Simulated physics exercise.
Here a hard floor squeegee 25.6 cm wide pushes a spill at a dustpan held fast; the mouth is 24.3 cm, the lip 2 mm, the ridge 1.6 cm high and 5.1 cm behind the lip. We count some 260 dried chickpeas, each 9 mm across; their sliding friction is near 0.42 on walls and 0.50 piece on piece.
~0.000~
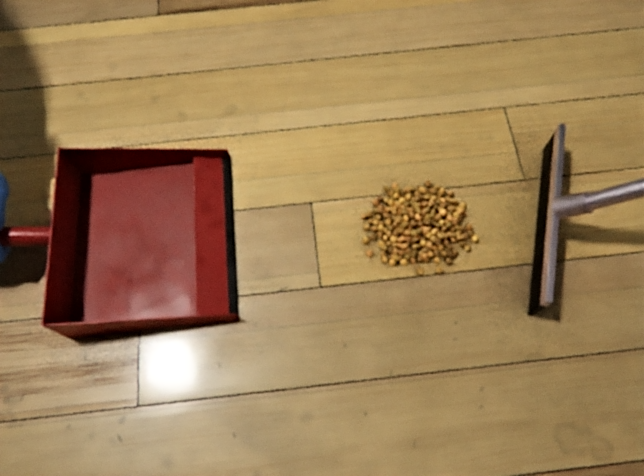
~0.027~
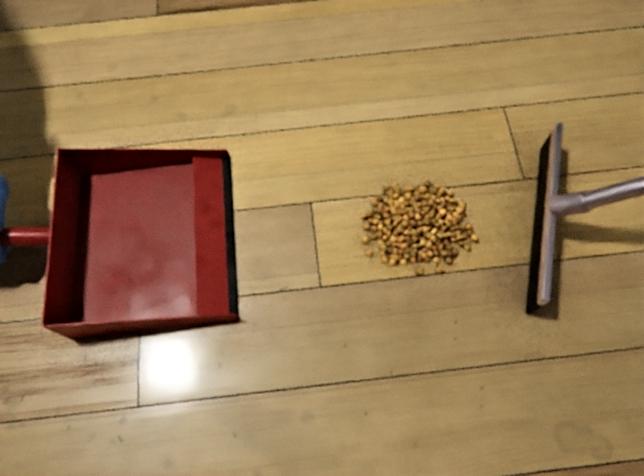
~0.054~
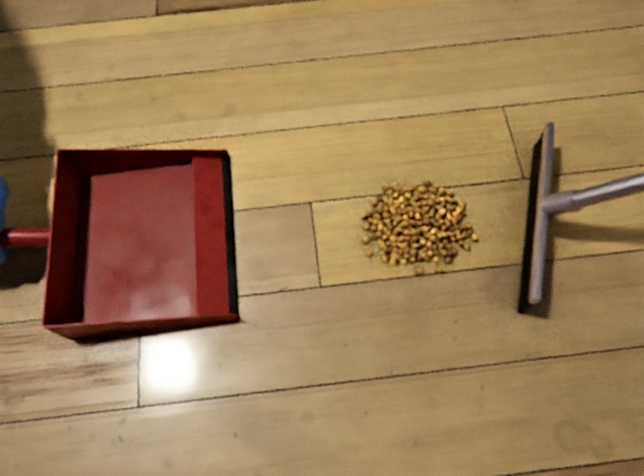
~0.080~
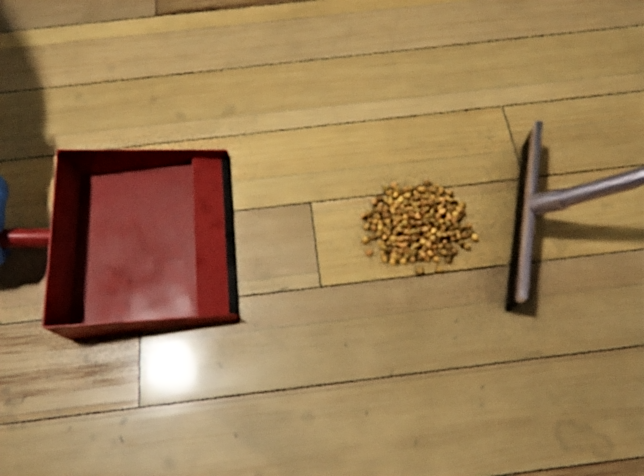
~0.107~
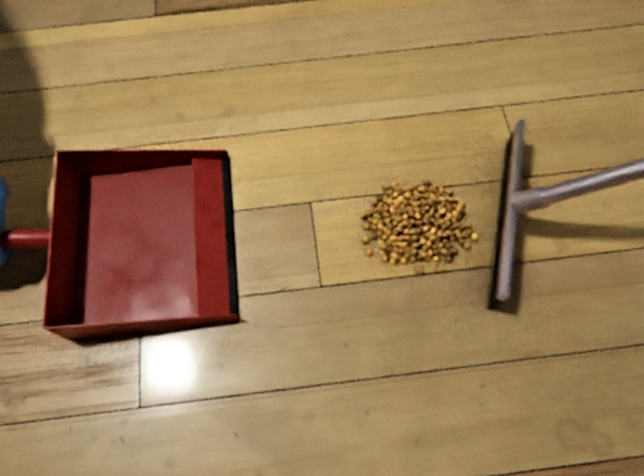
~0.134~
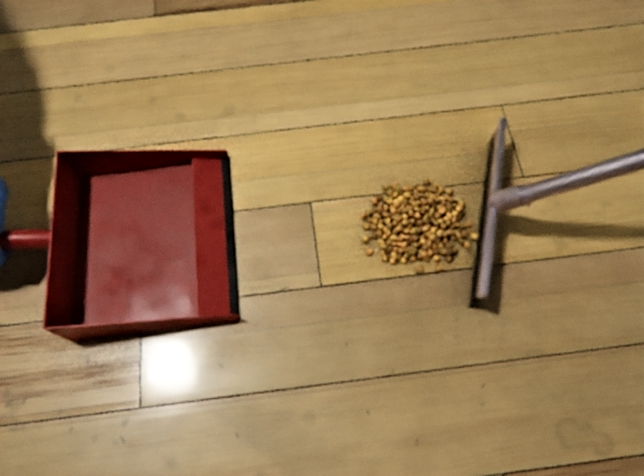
Squeegee sliding left across a wooden floor up to the edge of a small pile of chickpeas, a red dustpan resting opposite.
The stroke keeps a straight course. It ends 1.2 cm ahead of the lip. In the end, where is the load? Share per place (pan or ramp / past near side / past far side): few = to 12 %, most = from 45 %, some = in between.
Shares - pan: Some, near side: Few, far side: Some.
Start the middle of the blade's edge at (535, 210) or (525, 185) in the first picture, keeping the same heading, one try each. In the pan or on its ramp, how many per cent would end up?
Estimates: 30 percent and 30 percent.
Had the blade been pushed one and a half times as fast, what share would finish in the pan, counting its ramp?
Share: About 45 %.
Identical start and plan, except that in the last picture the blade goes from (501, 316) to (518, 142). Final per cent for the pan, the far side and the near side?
Final per cent - pan 0, far 0, near 5.
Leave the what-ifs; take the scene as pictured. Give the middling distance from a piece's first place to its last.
It works out to some 28 cm.
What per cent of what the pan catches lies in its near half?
Some 30 per cent.
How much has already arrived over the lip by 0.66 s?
30 %.
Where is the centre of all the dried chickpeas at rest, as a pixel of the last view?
Centre at rest: Approx. (235, 197) px.
After 0.30 s, middle of the blade 20 cm from the lip; 0 % over the lip, far side 0 %, near side 0 %.
Then, at 0.41 s, middle of the blade 10 cm from the lip; 0 % over the lip, far side 10 %, near side 0 %.
After 0.66 s, middle of the blade 6 cm from the lip; 30 % over the lip, far side 20 %, near side 0 %.
By 1.2 s all is still; pan 30 %, near side 0 %, far side 20 %, in front of the lip or behind the blade 50 %.
